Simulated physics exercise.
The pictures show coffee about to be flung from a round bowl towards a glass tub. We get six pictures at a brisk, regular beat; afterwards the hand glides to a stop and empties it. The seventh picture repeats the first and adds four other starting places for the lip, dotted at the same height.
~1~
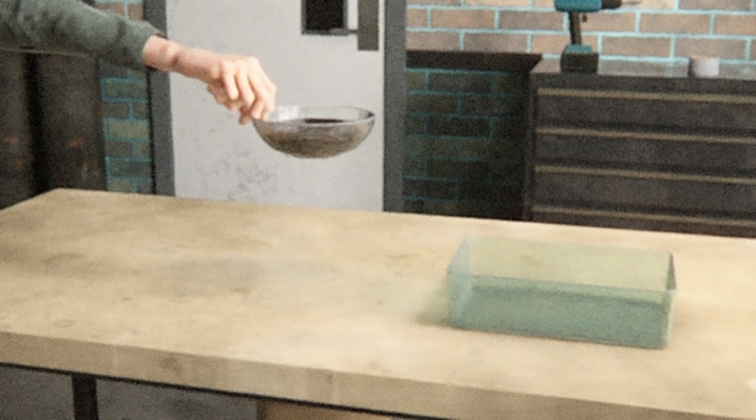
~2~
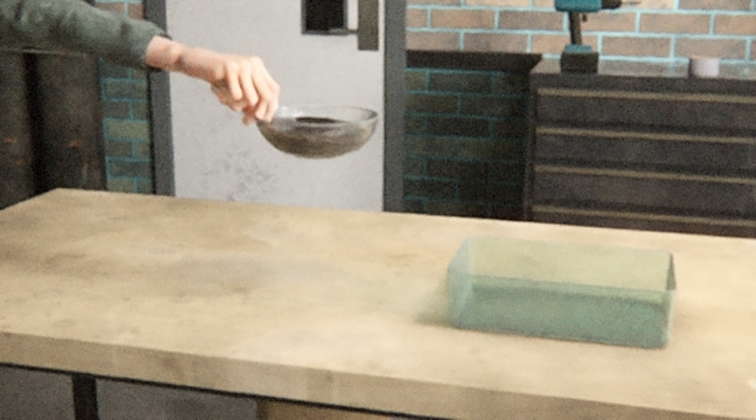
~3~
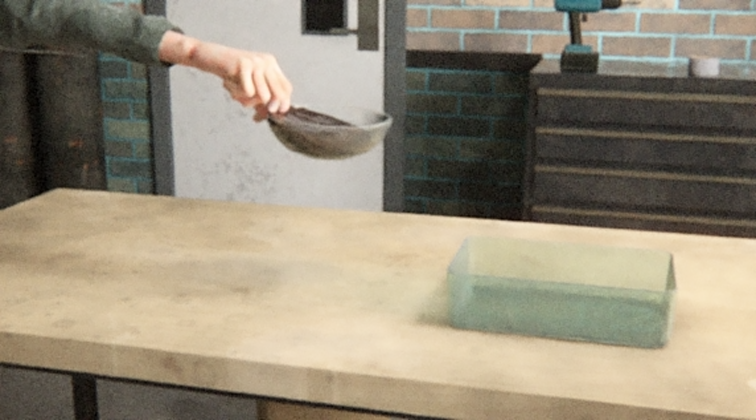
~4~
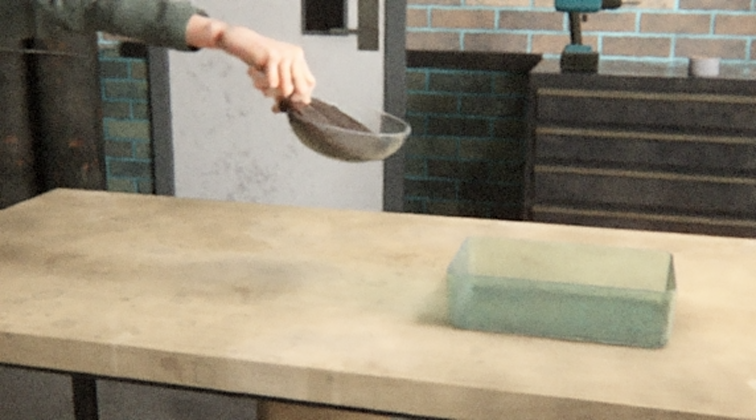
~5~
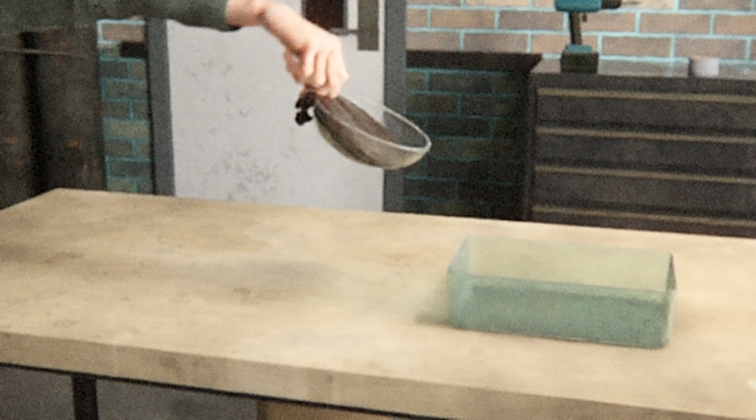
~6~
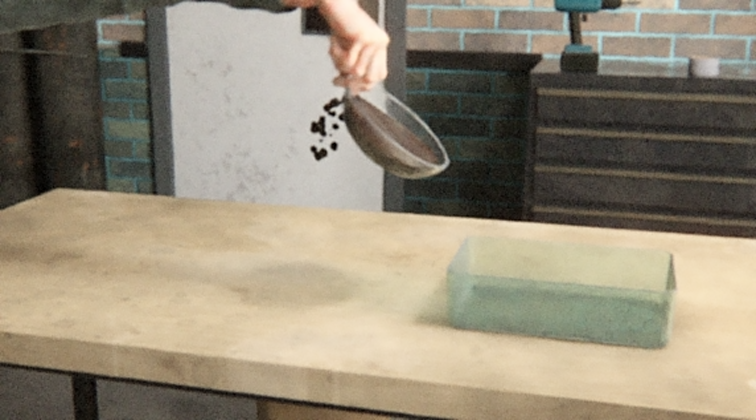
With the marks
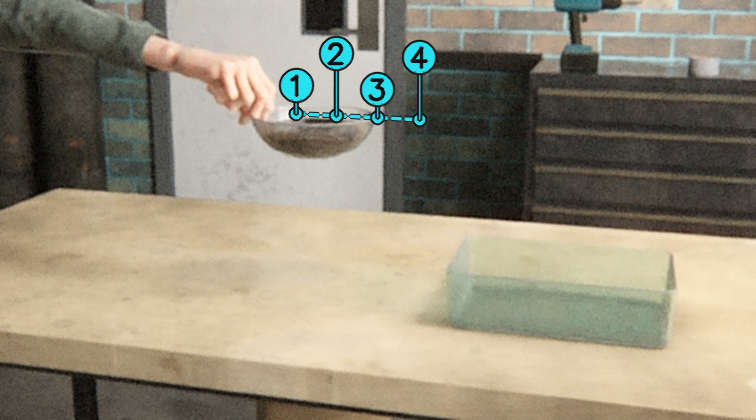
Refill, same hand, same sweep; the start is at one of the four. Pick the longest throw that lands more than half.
The limit is 1.
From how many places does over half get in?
All of the four.
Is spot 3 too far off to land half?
No, that is safe.
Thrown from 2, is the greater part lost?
No.
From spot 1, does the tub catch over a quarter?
Yes, clearly.
In cyan, 1 at (296, 113); 2 at (336, 115); 3 at (377, 117); 4 at (419, 119).
Choosing 1, about 67 % lands in the tub, 21 % falls short and 12 % goes beside or beyond.
Choosing 2, about 78 % lands in the tub, 9 % falls short and 13 % goes beside or beyond.
Choosing 3, about 66 % lands in the tub, 7 % falls short and 26 % goes beside or beyond.
Choosing 4, about 69 % lands in the tub, 12 % falls short and 19 % goes beside or beyond.
